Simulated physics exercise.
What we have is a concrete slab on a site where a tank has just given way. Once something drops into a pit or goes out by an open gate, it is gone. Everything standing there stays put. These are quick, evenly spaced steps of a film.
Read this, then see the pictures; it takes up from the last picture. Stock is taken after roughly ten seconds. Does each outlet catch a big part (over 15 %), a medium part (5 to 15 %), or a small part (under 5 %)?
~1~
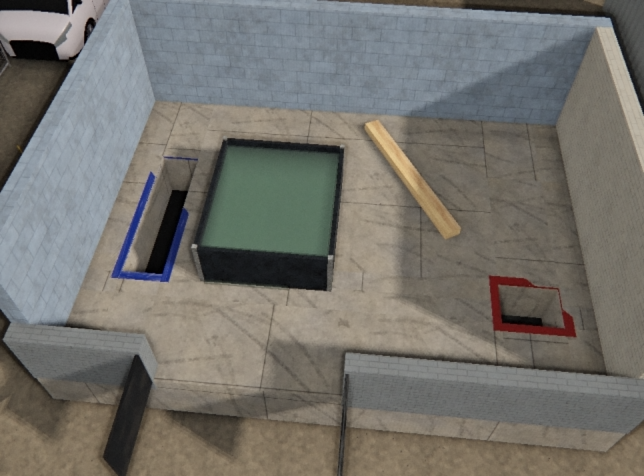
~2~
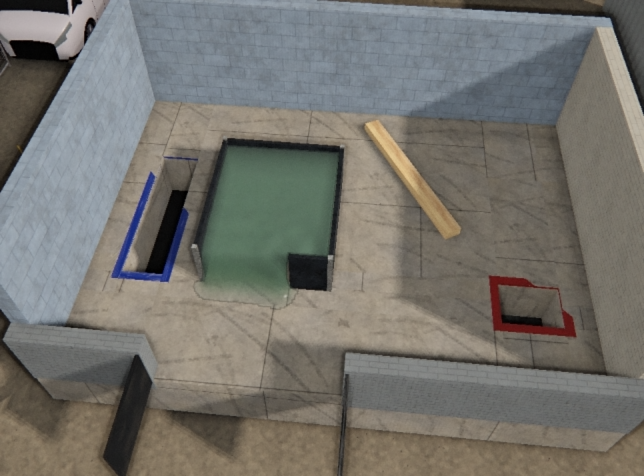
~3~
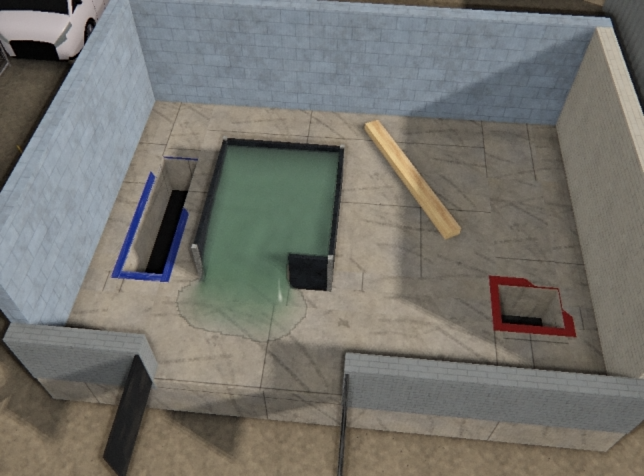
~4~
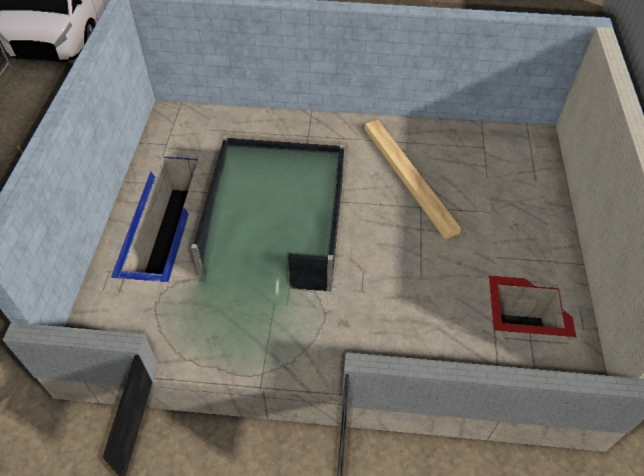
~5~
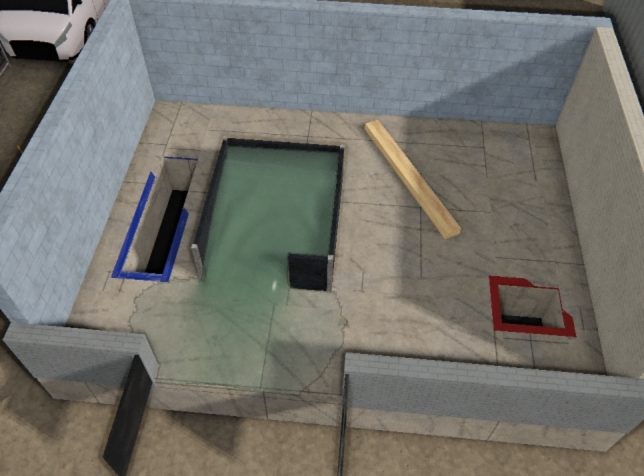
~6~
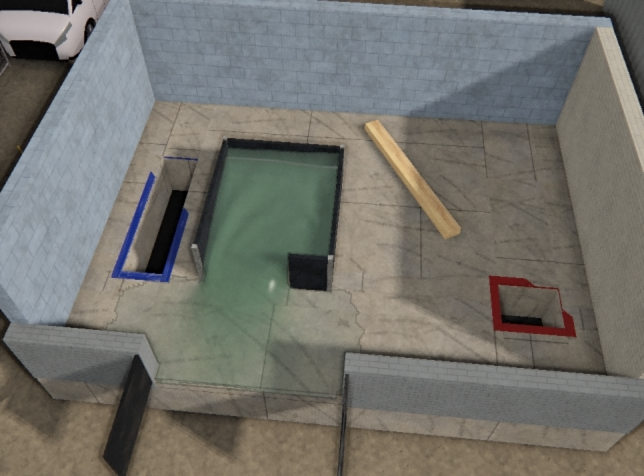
Parts caught - gate: A big part; blue pit: A medium part; red pit: A small part.
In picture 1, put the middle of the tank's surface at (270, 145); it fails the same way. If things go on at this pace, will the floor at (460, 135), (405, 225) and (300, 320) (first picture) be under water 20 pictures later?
Going through the three spots, I'd say high and dry, high and dry, swamped.
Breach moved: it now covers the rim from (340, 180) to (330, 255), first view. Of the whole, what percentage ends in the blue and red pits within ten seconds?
Blue 2 %, red 50 %.
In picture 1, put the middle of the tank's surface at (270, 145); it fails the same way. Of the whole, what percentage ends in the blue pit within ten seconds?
Roughly, in per cent: Blue 20.
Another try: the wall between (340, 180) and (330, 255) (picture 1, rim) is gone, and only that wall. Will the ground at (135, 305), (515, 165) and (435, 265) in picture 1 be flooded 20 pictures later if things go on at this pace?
First spot spared, second spot submerged, third spot submerged.
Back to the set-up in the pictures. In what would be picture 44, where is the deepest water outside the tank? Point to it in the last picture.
It should be deepest at about (55, 354).
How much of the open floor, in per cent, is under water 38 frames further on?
Close to 25 in a hundred, I think.
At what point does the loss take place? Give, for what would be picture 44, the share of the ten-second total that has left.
Around 85 per cent.
A moment on, water covers 15 % of the floor; the gate 16 %, the blue pit 0 %, the red pit 0 %.
Next, water covers 20 % of the floor; the gate 32 %, the blue pit 0 %, the red pit 0 %.
Then, water covers 25 % of the floor; the gate 48 %, the blue pit 3 %, the red pit 0 %.
Later, water covers 25 % of the floor; the gate 62 %, the blue pit 7 %, the red pit 0 %.
In the end, water covers 25 % of the floor; the gate 71 %, the blue pit 11 %, the red pit 0 %.
